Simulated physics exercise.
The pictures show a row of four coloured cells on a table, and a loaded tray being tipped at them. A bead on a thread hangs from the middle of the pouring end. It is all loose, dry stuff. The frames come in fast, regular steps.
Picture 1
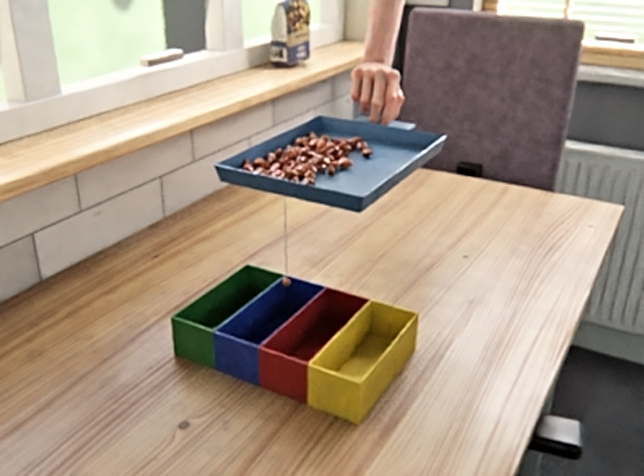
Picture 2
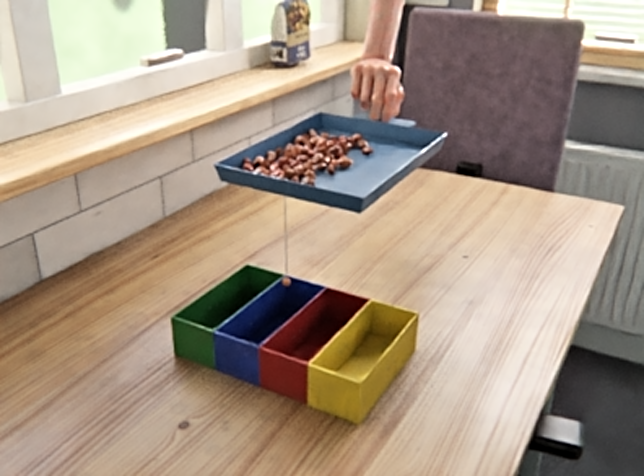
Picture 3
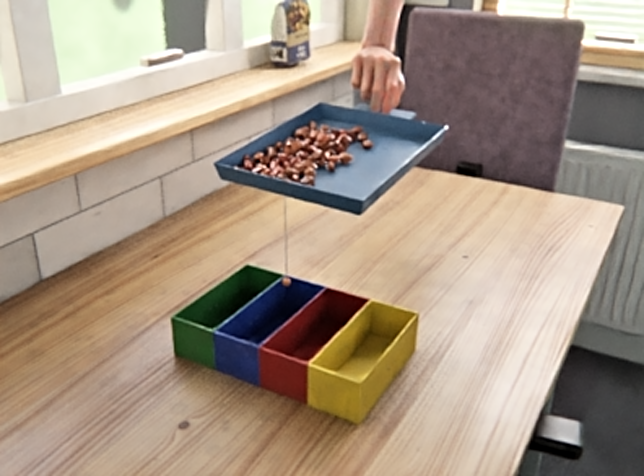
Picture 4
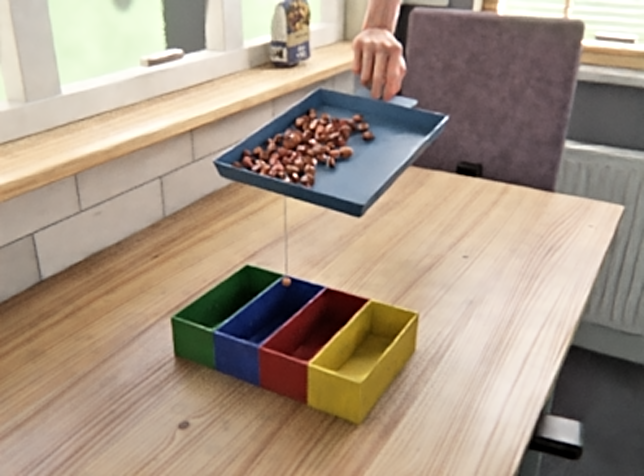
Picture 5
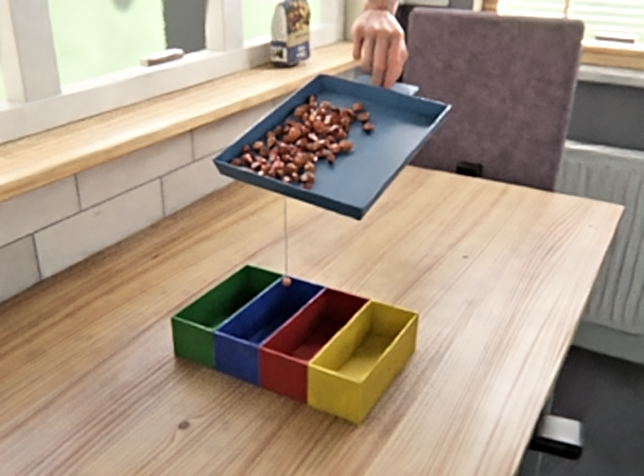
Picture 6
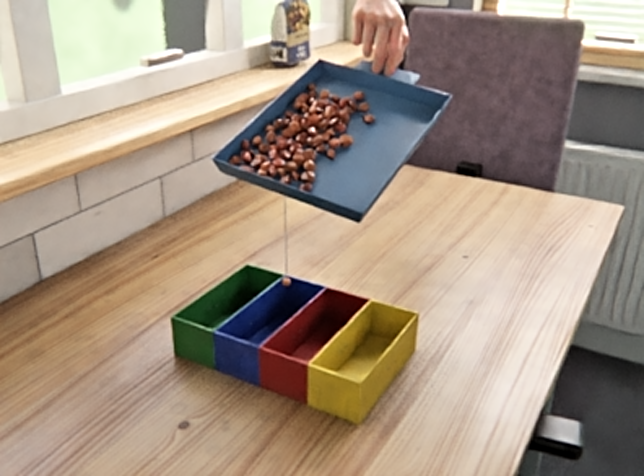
On a wooden table by a window, a hand holds a blue tray of reddish-brown bits level above a row of green, blue, red and yellow cells, a bead hanging on a thread. The hand then gradually tilts the tray, its back edge rising and its near right corner dipping lowest.
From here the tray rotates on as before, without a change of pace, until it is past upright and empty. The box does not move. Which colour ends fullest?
The red cell gets the most.
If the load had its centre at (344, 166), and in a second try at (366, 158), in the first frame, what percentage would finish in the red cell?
About 60 and 60 per cent.
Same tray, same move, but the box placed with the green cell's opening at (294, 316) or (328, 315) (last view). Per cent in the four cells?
Near 100 % and 90 %.
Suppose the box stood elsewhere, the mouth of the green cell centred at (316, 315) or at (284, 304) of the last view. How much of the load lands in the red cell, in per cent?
Roughly 0 per cent, and 20 per cent.
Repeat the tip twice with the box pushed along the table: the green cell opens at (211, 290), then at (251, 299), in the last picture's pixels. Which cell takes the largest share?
In turn: The yellow cell; the cell in red.
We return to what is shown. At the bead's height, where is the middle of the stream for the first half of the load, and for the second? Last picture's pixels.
The first part at (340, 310); the rest at (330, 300).
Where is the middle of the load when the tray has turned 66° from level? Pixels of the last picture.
At about (323, 189).
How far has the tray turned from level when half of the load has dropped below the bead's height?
At about 100°.
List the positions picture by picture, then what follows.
Corners of the pouring end near (220, 164) and (361, 194), level; middle of the load near (304, 161), bits of crushed brick; bead on its thread near (286, 282); green cell near (193, 339); blue cell near (237, 355); red cell near (284, 372); yellow cell near (334, 390), in the first frame.
Corners of the pouring end near (220, 163) and (361, 195), level; middle of the load near (304, 160), in the second frame.
Corners of the pouring end near (220, 162) and (361, 197), tipped barely, lowest at the right corner; middle of the load near (304, 155), in the third frame.
Corners of the pouring end near (219, 160) and (360, 201), tipped a little, lowest at the right corner; middle of the load near (304, 149), in the fourth frame.
Corners of the pouring end near (219, 158) and (360, 205), tipped a little, lowest at the right corner; middle of the load near (303, 143), in the fifth frame.
Corners of the pouring end near (218, 157) and (360, 208), tipped clearly, lowest at the right corner; middle of the load near (303, 137); green cell near (193, 339); blue cell near (237, 355); red cell near (284, 372); yellow cell near (334, 390), in the sixth frame.
Shortly afterwards, tray tipped steeply; all but a few on the tray; a little falling or outside the box.
Next, tray tipped past a quarter turn; a little on the tray; near a third in the red cell; near a quarter in the yellow cell; only a few in the blue cell; near a quarter falling or outside the box.
Some moments later, tray tipped past a quarter turn; near two thirds in the red cell; near a quarter in the yellow cell; a little in the blue cell.
In the end, tray tipped past a quarter turn; near two thirds in the red cell; near a quarter in the yellow cell; a little in the blue cell; none at all in the green cell.
